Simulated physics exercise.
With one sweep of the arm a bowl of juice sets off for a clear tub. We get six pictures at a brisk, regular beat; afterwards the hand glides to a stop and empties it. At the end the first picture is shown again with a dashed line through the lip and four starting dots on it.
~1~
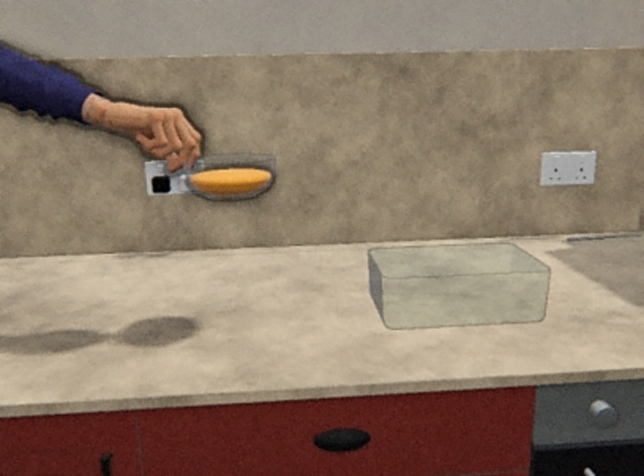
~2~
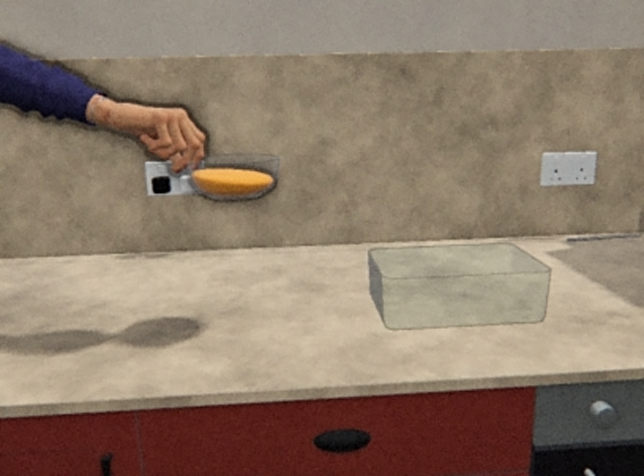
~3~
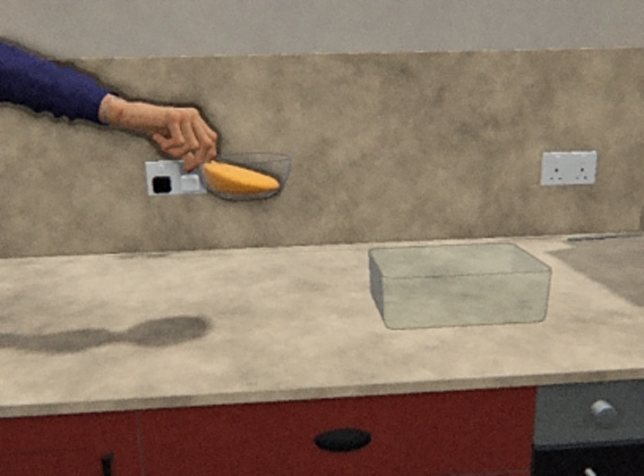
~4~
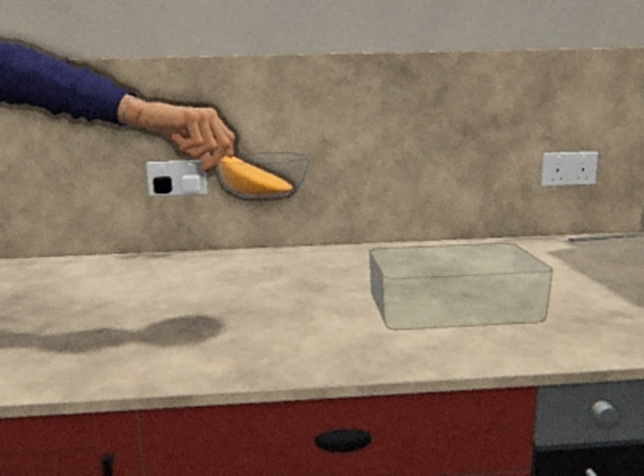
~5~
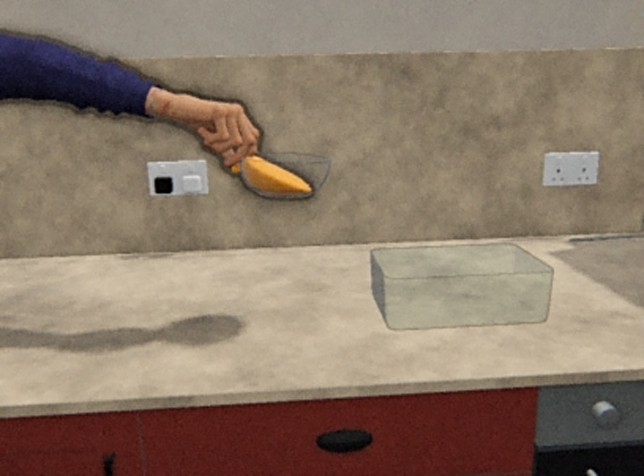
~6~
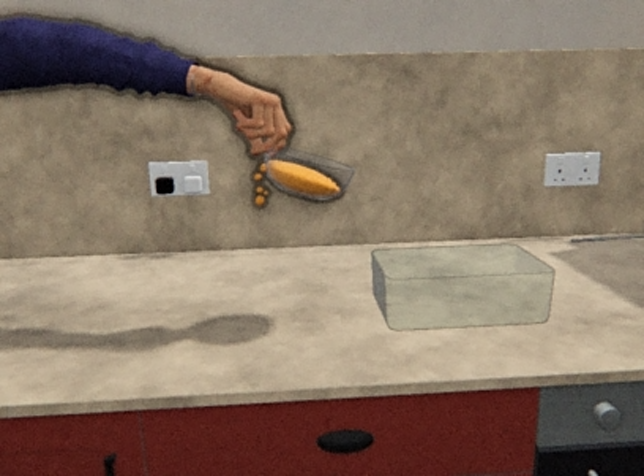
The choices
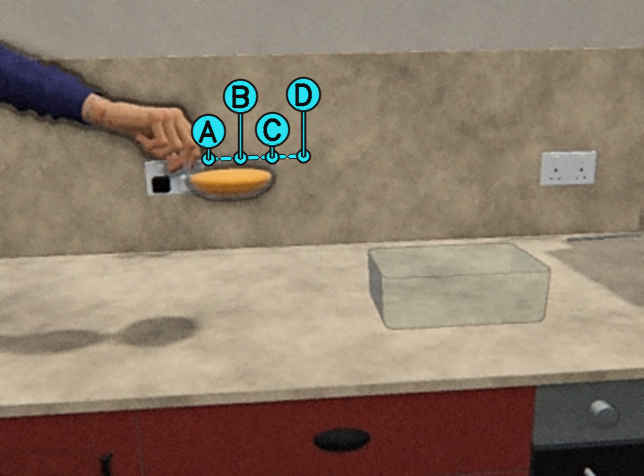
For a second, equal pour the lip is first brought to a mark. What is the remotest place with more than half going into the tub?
Use place A.
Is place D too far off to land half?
No.
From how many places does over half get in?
All four.
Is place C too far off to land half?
No, that is safe.
On the marked copy, A at (208, 159); B at (240, 158); C at (272, 157); D at (303, 156).
For place A, about 65 % lands in the tub, 26 % falls short and 9 % goes beside or beyond.
For place B, about 80 % lands in the tub, 8 % falls short and 11 % goes beside or beyond.
For place C, about 82 % lands in the tub, 9 % falls short and 9 % goes beside or beyond.
For place D, about 84 % lands in the tub, 9 % falls short and 7 % goes beside or beyond.
